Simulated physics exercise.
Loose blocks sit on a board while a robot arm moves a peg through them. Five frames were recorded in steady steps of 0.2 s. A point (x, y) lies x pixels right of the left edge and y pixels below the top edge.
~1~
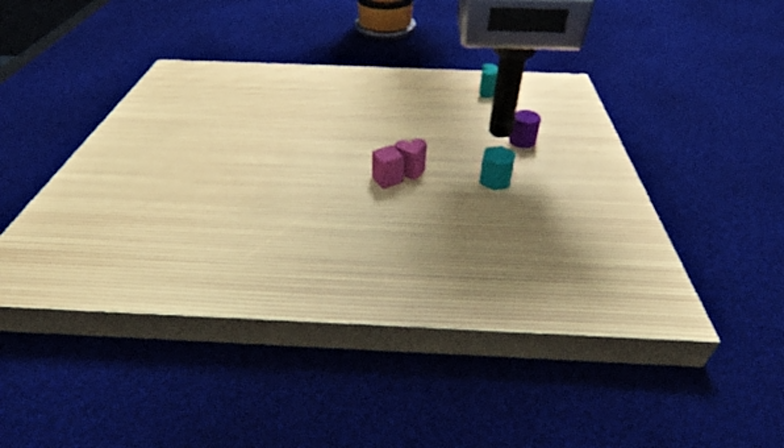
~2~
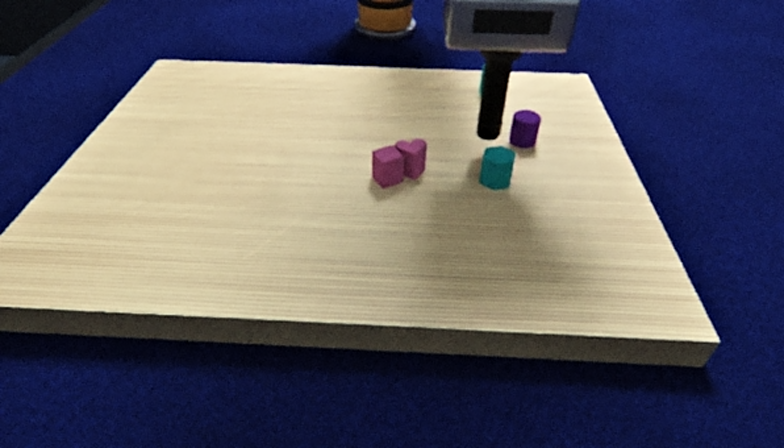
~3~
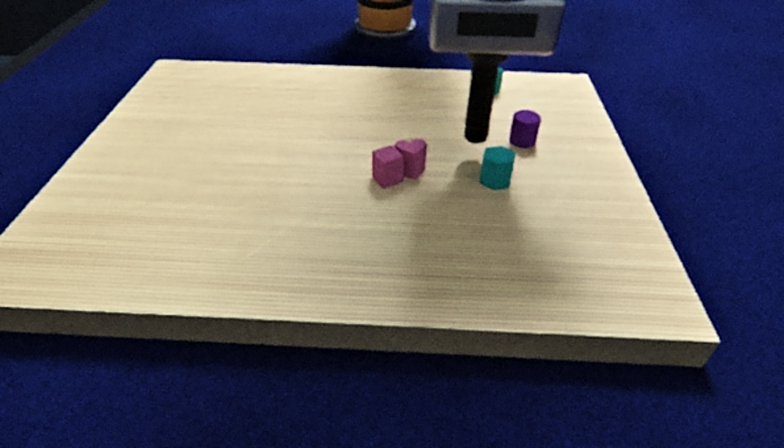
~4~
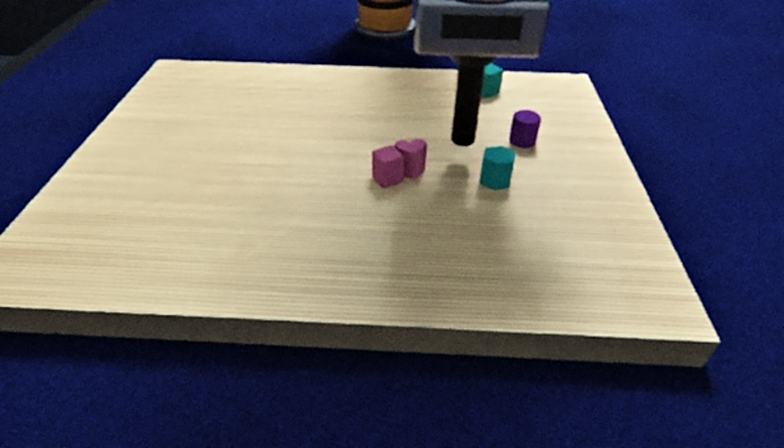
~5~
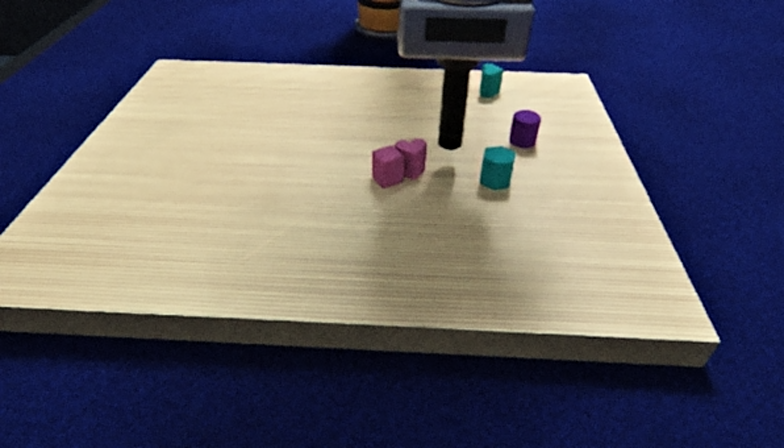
On a pale wooden board over a blue surface, a robot arm moves its dark peg steadily left, from near the turquoise and purple blocks toward two touching pink blocks, while all the blocks stay still.
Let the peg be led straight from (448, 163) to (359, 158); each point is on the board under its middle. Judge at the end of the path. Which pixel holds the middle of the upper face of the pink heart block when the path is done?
The middle of its top is at (356, 147).
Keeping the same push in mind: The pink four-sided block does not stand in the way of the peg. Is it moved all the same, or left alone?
My prediction: It moves.
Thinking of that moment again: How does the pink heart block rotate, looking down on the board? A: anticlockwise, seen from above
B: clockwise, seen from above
A: Anticlockwise, seen from above.
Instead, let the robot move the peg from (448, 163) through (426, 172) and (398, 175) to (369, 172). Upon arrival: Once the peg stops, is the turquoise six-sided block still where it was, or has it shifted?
It sits in its place.
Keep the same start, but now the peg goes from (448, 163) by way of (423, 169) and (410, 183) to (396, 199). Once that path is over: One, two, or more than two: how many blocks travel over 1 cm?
The count is two.
On the path given first. One third of the way, peg at (419, 142); pink four-sided block at (379, 155), turned 30° anticlockwise; pink heart block at (396, 145).
Two thirds of the way, peg at (387, 141); pink four-sided block at (368, 161), turned 65° anticlockwise; pink heart block at (371, 147), turned 40° anticlockwise.
At the end, peg at (358, 139); pink four-sided block at (367, 162), turned 75° anticlockwise; pink heart block at (356, 147), turned 90° anticlockwise; turquoise six-sided block in place.
